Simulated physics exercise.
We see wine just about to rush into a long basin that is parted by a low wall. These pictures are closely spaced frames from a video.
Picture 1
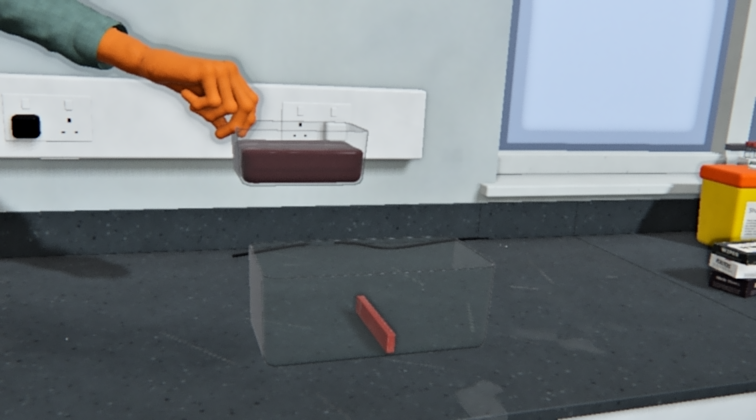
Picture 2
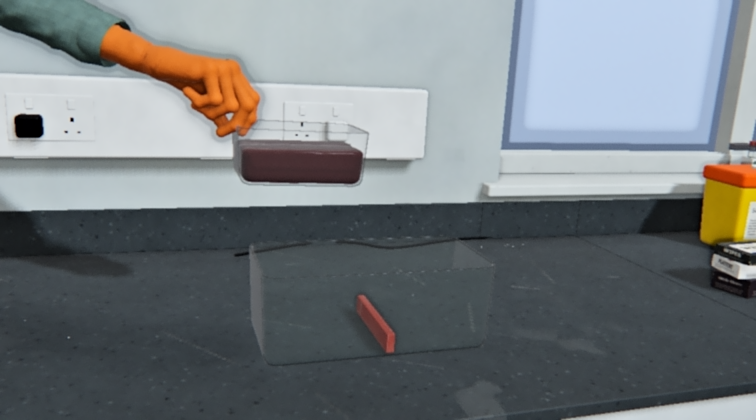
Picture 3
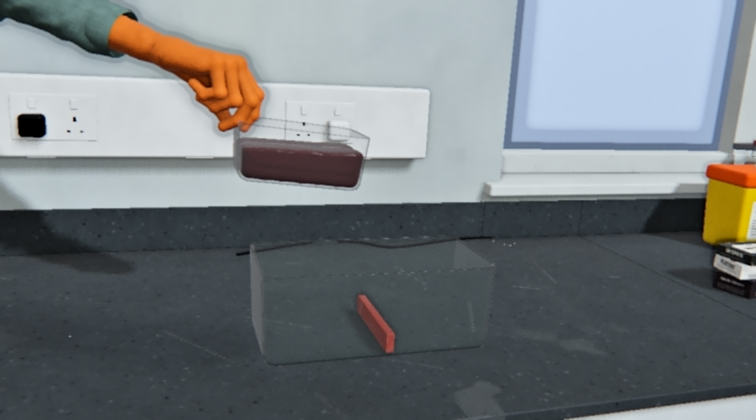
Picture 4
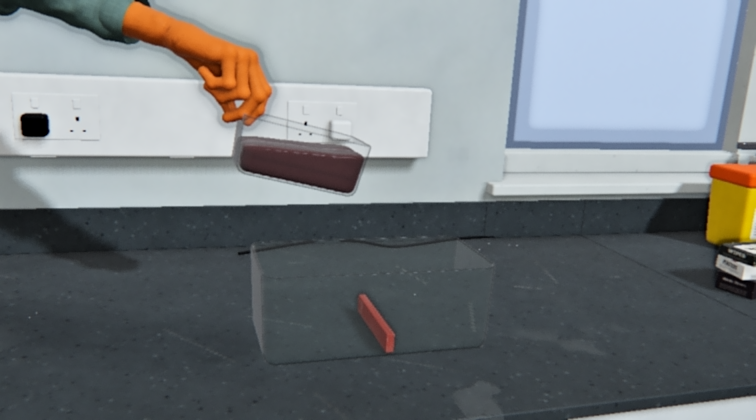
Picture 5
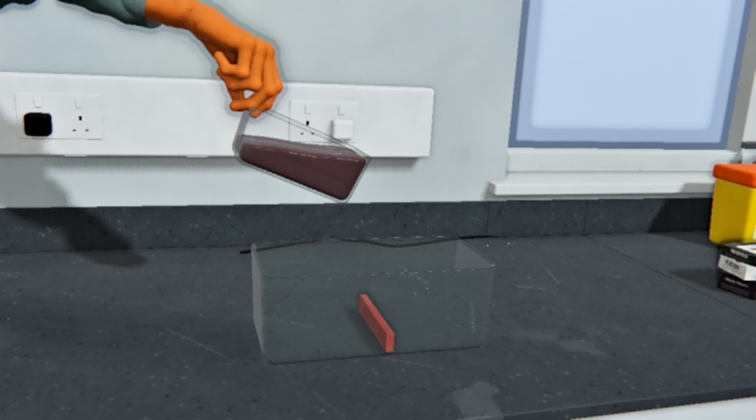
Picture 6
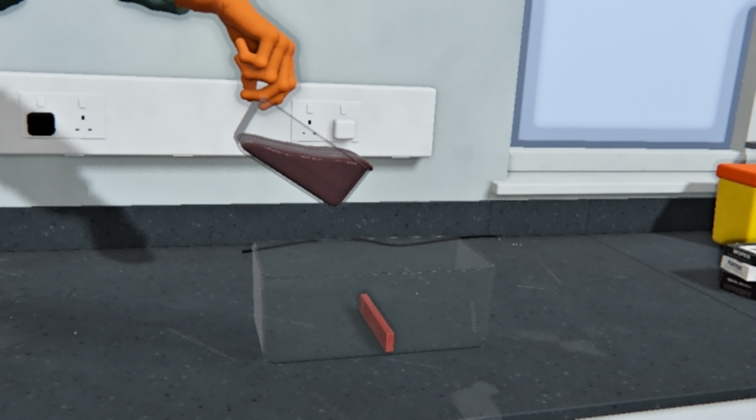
A gloved orange hand holds a clear container of dark red wine level above a long transparent basin with a low red wall inside, then tilts it steadily down to the right until the wine reaches its lower edge.
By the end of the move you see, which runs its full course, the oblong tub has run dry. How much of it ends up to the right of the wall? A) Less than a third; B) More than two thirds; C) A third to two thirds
Answer: C.
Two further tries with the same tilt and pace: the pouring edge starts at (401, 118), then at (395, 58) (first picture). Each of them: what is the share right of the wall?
Try one: 65 %; try two: 60 %.
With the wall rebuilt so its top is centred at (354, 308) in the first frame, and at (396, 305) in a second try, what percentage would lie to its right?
You'd get roughly 75 per cent the first time and roughly 30 per cent the second.
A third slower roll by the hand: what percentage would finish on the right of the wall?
I'd put it at some 60 percent.
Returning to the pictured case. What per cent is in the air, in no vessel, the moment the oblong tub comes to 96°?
It's about 30 per cent.
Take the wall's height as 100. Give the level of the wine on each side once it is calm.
On the left roughly 40, on the right roughly 60.
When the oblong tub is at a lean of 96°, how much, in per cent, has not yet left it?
About 10 %.
A moment on, the oblong tub is tipped on its side and 12 per cent is still to pour, 7 is left of the wall and 52 right of it.
Next, the oblong tub is tipped right over and 1 per cent is still to pour, 35 is left of the wall and 58 right of it.
Then the oblong tub is tipped right over and 0 per cent is still to pour, 41 is left of the wall and 57 right of it.
Later the oblong tub is tipped right over and 0 per cent is still to pour, 43 is left of the wall and 56 right of it.
In the end 43 per cent lies left of the wall, 56 right of it and 1 outside.
